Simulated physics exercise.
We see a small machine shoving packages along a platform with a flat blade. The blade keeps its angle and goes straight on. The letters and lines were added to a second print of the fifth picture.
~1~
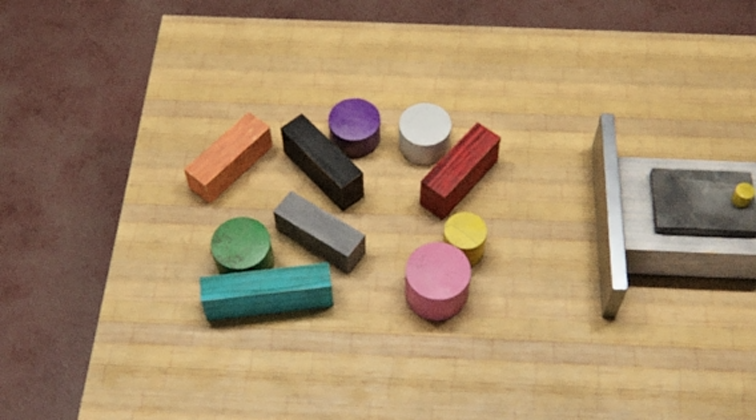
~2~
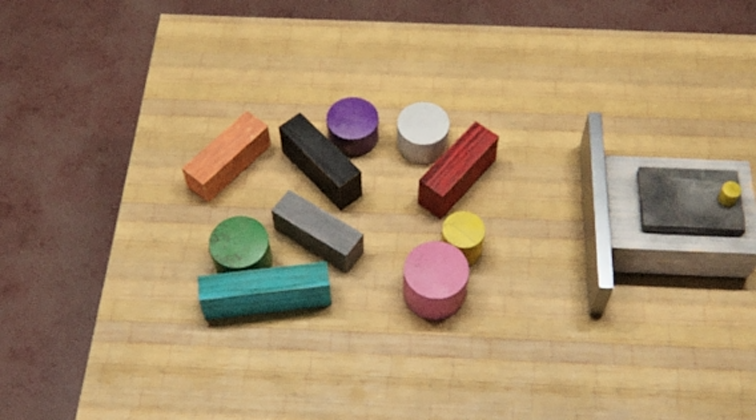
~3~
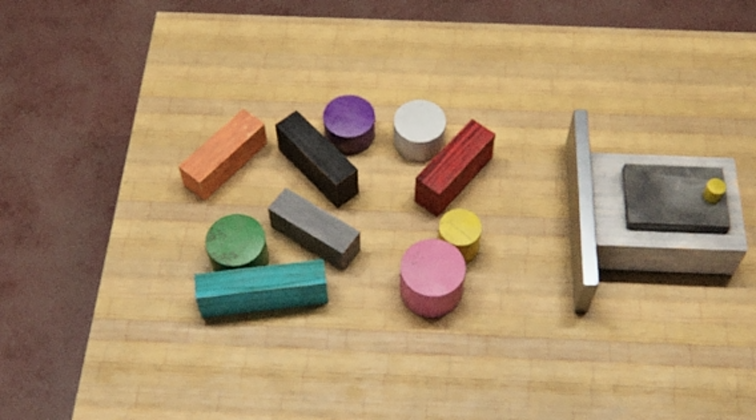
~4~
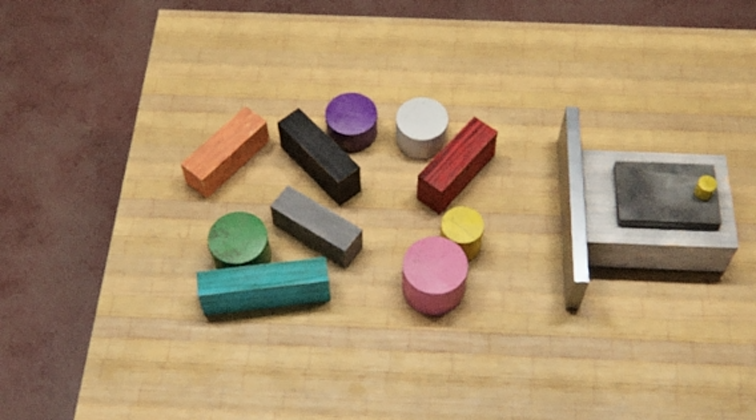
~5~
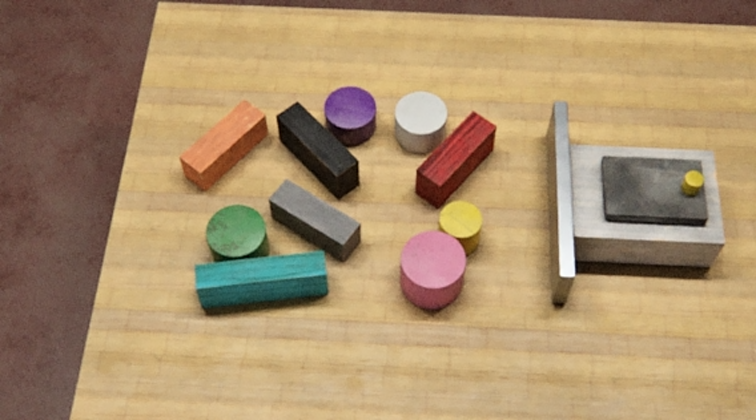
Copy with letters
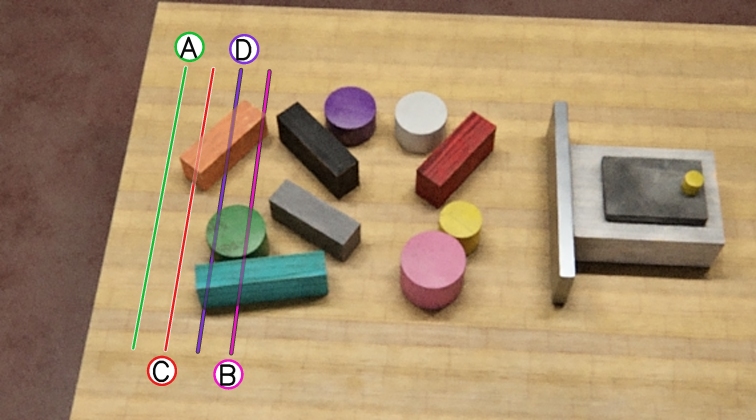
We see colored wooden blocks and round canisters resting on a wooden platform while a small machine with a flat upright blade slides steadily left from the right side, drawing nearer to the pieces, which stay in place untouched.
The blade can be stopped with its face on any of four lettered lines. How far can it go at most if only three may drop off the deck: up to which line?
C is the last line within the limit.
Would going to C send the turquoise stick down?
By then, yes.
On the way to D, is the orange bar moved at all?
By then, yes.
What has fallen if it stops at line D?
The turquoise stick goes over.
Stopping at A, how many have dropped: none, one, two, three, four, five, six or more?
Five.
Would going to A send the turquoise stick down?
Yes.
On the marked copy, A at (162, 197); B at (252, 201); C at (191, 198); D at (221, 200).
Following C. Soon after the start, robot (509, 182); purple canister (332, 109); white canister (382, 112).
Later, robot (374, 176); turquoise stick (152, 291); green canister (187, 247).
In the end, robot (269, 171); green canister over the edge; orange bar over the edge; three fallen.
As for the rest, A drops five; B is within the limit but short; D is within the limit but short.
